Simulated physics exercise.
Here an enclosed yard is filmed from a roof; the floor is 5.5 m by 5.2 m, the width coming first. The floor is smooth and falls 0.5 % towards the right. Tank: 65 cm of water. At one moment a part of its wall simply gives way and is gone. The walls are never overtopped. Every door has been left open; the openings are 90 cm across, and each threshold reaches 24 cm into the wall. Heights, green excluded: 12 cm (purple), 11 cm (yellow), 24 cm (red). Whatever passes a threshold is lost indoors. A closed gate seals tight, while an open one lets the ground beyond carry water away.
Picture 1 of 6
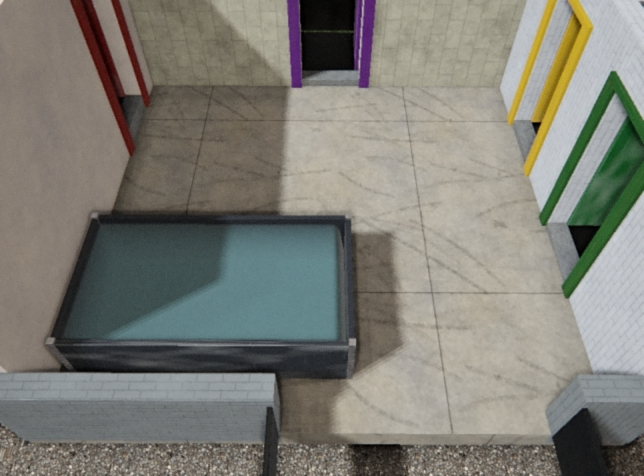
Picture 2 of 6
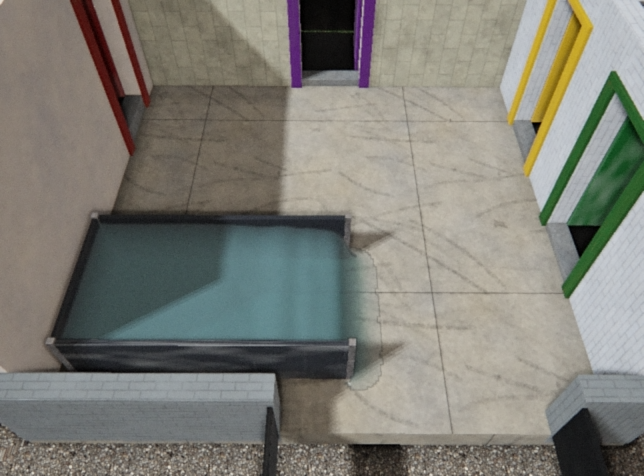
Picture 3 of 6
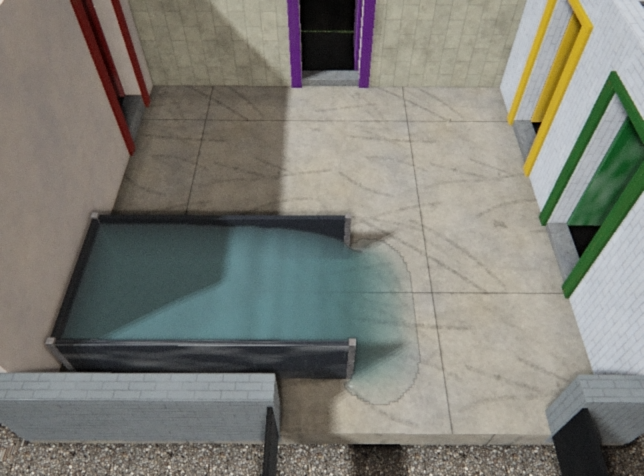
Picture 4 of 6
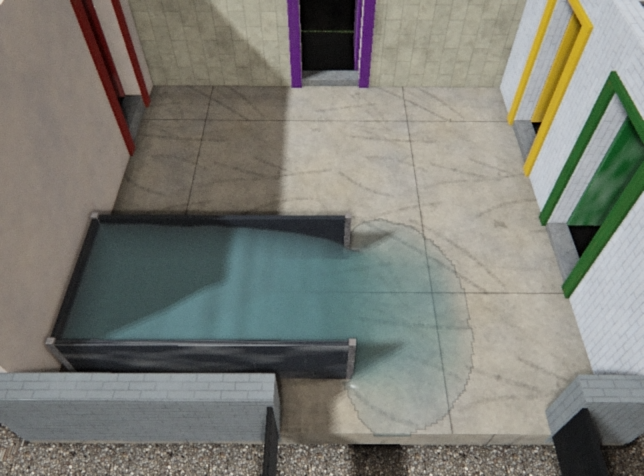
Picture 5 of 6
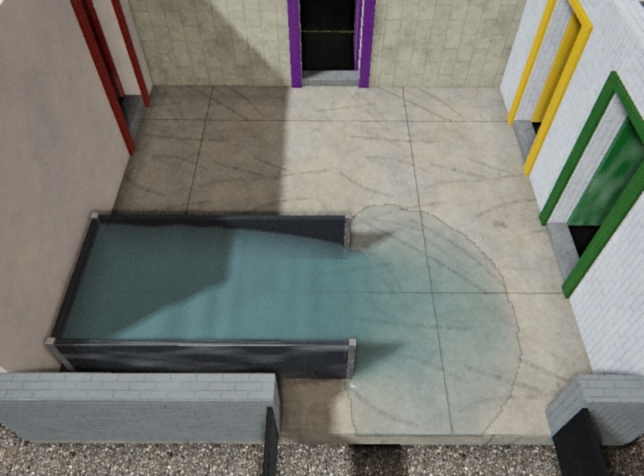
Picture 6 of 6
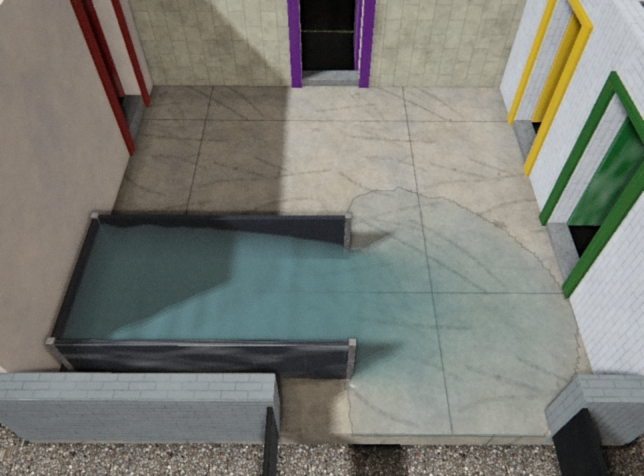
Walled yard with open doorways, the right side of a tank vanishing and water spreading rightward across the pale floor.
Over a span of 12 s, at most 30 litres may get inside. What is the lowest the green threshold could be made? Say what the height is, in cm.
Around 26 cm high.
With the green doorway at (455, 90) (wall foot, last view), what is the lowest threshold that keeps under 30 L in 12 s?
Roughly 21 cm.
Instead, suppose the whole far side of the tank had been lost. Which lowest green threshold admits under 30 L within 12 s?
About 7.0 cm.
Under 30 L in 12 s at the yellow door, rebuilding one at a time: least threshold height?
Yellow - roughly 7.5 cm.
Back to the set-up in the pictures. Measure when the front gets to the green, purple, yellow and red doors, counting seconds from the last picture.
Green at 0.1 s, purple at 3.0 s, yellow at 0.9 s and red at 4.5 s.
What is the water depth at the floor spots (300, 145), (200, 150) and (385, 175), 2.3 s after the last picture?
Ordered as asked: 0, 0, 1 cm.
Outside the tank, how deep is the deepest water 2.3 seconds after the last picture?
Max depth: Near 32 cm.
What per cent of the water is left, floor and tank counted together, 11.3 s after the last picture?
About 54 in every hundred.
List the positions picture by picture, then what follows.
The tank at (214, 279) is whole and still, 65 cm deep; the green door at (587, 199) is dry, in the first frame.
Water pours out at (345, 302) and has run 0.2 m, to (370, 374); about 9 cm deep outside, 65 cm at the back, in the second frame.
Water pours out at (345, 303) and has run 0.7 m, to (410, 363); about 10 cm deep outside, 65 cm at the back, in the third frame.
The gap is at (345, 304), the front 1.3 m out at (464, 342); the back of the tank holds 65 cm, in the fourth frame.
The gap is at (345, 304), the front 1.7 m out at (511, 353); the back of the tank holds 65 cm, in the fifth frame.
Water pours out at (345, 305) and has run 2.4 m, to (567, 333); about 6 cm deep outside, 62 cm at the back; the green door at (587, 199), 2.7 m from the gap, is still 0.3 m from the nearest water, in the sixth frame.
Then, 0.7 s after the last picture water covers 30 % of the floor, deepest (41 cm) near (597, 409); 22 cm at the green door, 42 litres in over its 8 cm threshold.
Then, 2.3 s after the last picture water covers 40 % of the floor, deepest (32 cm) near (597, 409); 26 cm at the green door, 250 litres in over its 8 cm threshold.
Then, 11.3 s after the last picture water covers 95 % of the floor, deepest (9 cm) near (134, 145); 6 cm at the green door, 383 litres in over its 8 cm threshold.
At the green door as built, the water peaked near 30 cm, 1.5 s after the last picture.
With a threshold of 22 cm, 70 litres would have come in within the 12 s; with 30 cm, 8 litres. So under 30 litres takes about 26 cm.
